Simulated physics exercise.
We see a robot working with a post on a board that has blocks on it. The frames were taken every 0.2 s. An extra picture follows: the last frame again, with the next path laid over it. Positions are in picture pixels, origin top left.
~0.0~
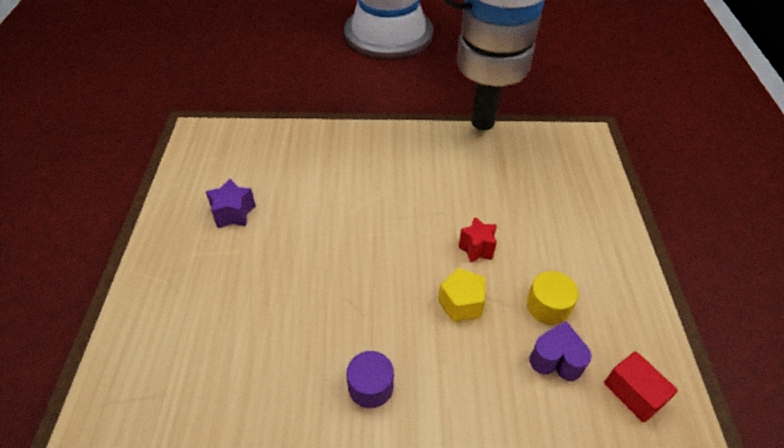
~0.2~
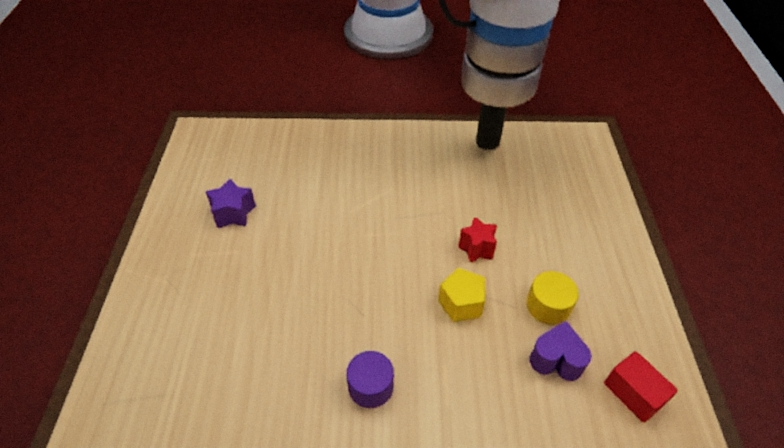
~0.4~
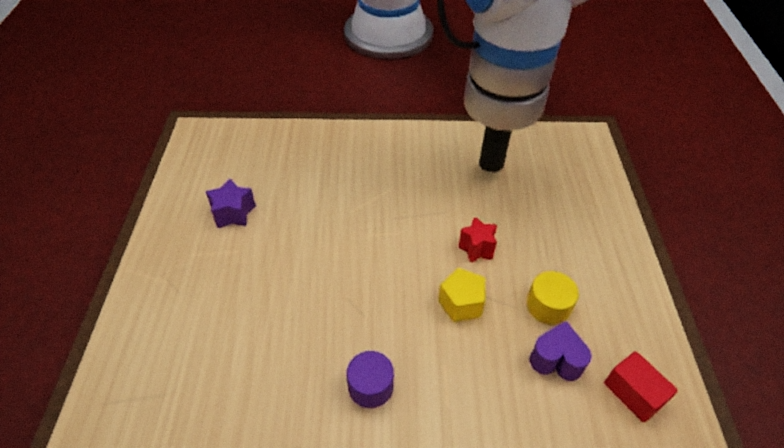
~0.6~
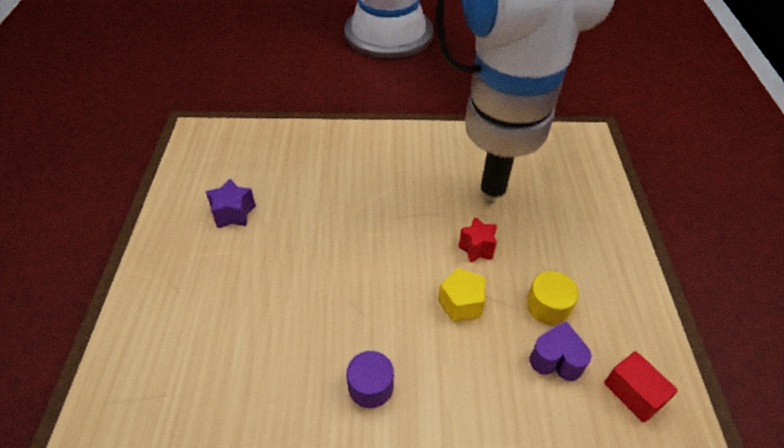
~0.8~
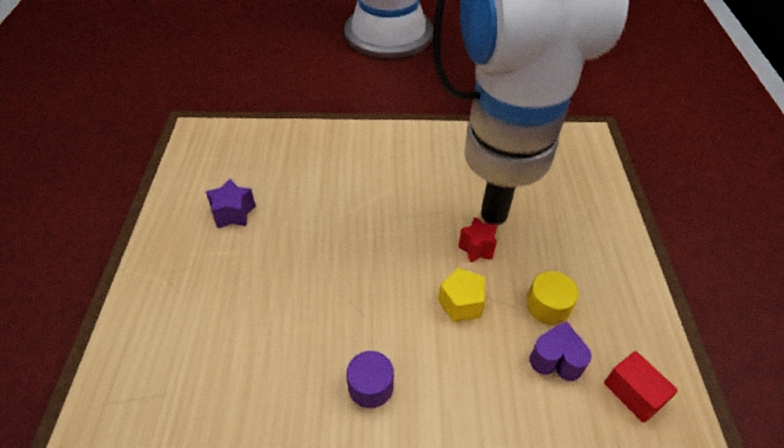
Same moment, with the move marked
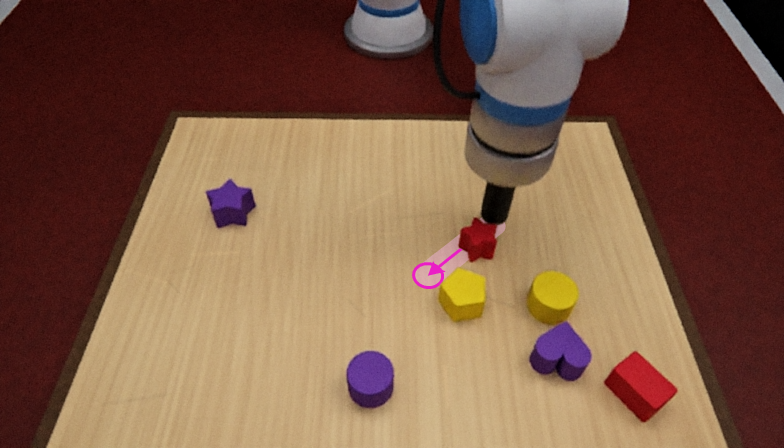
A robot arm with a dark post starts at the top edge of a wooden board and moves steadily down over it, drifting very slightly right. The post draws close to a small red star block, while the scattered yellow, purple and red blocks all stay where they are.
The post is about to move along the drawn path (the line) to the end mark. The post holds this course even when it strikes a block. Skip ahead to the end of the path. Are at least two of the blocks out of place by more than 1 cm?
Yes, I think so.
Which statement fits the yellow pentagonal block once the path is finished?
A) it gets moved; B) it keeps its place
The one that fits is A, it gets moved.
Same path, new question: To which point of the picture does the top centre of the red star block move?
The spot you're after is about (432, 283) in the image.
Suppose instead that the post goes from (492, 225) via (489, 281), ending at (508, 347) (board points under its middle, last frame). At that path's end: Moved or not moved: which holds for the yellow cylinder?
It stays.
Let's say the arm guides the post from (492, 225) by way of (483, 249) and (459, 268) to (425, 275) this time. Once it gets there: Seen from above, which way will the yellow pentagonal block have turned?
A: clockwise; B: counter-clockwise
That would be B.
The line goes from (492, 225) directly to (428, 275).
The first path, step by step. One third of the way, post (473, 231); red star block (469, 245).
Two thirds of the way, post (451, 248); yellow pentagonal block (462, 297), turned 30° anticlockwise; red star block (450, 264), turned 15° anticlockwise.
At the end, post (429, 266); yellow pentagonal block (461, 306), turned 60° anticlockwise; red star block (432, 283), turned 30° anticlockwise.
